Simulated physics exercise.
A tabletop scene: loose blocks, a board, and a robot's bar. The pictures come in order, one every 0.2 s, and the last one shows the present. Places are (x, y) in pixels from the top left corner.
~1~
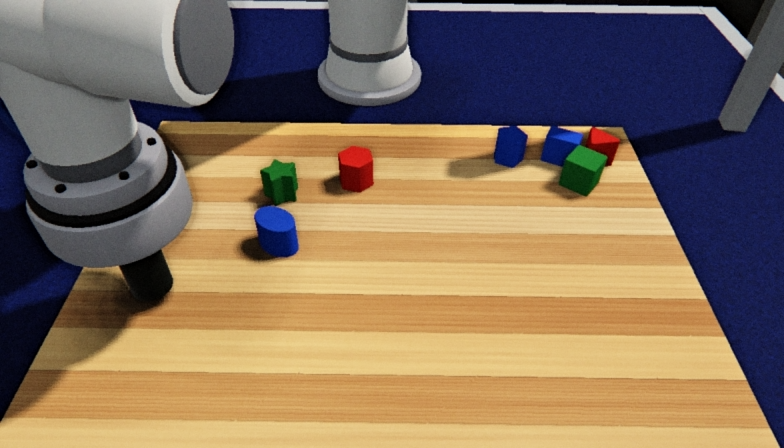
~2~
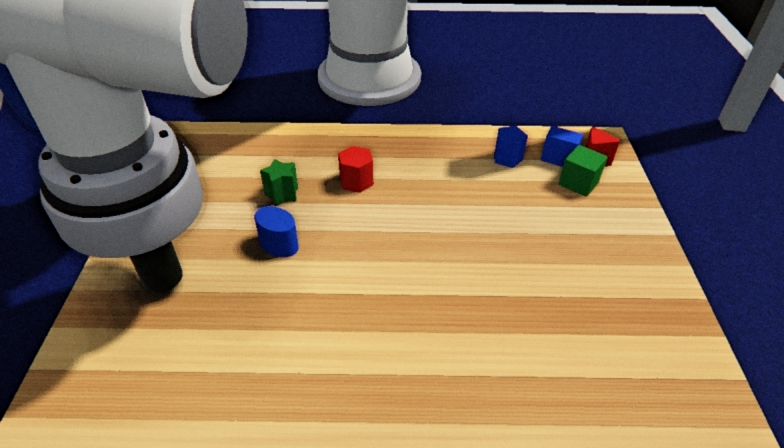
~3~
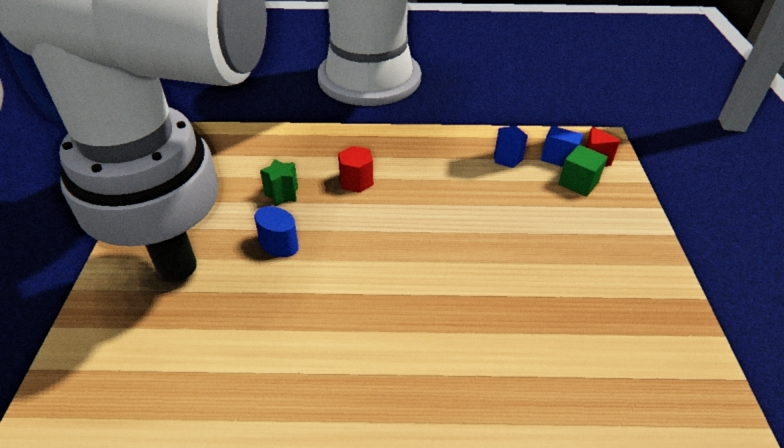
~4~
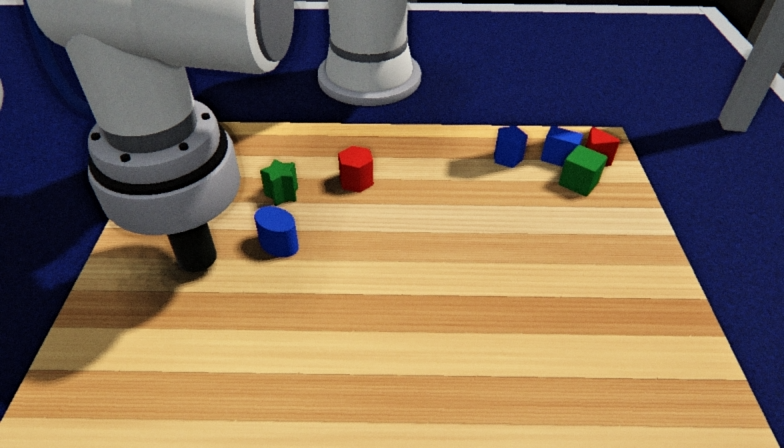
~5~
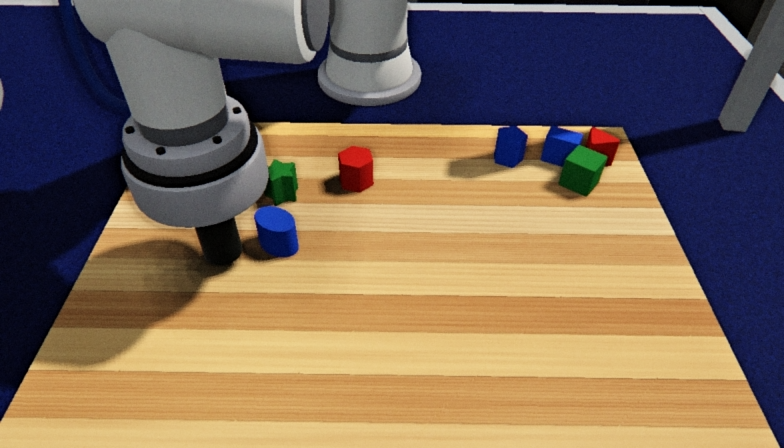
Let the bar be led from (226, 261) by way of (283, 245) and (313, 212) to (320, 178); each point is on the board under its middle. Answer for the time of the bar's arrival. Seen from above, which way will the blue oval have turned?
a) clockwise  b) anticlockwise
a
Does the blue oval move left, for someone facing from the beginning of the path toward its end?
No, it doesn't check out.
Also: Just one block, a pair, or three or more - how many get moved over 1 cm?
Blocks displaced: 1.
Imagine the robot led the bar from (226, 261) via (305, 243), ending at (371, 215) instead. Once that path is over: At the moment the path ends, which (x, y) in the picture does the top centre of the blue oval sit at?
My prediction: (399, 178).
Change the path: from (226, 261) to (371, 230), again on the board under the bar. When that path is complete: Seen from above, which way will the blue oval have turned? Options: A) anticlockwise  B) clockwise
(A)
On the path given first. One third of the way, bar at (281, 236); blue oval at (312, 208).
Two thirds of the way, bar at (312, 203); blue oval at (340, 196), turned 65° clockwise.
At the end, bar at (319, 170); blue oval at (340, 196), turned 65° clockwise; green star-shaped block unmoved.
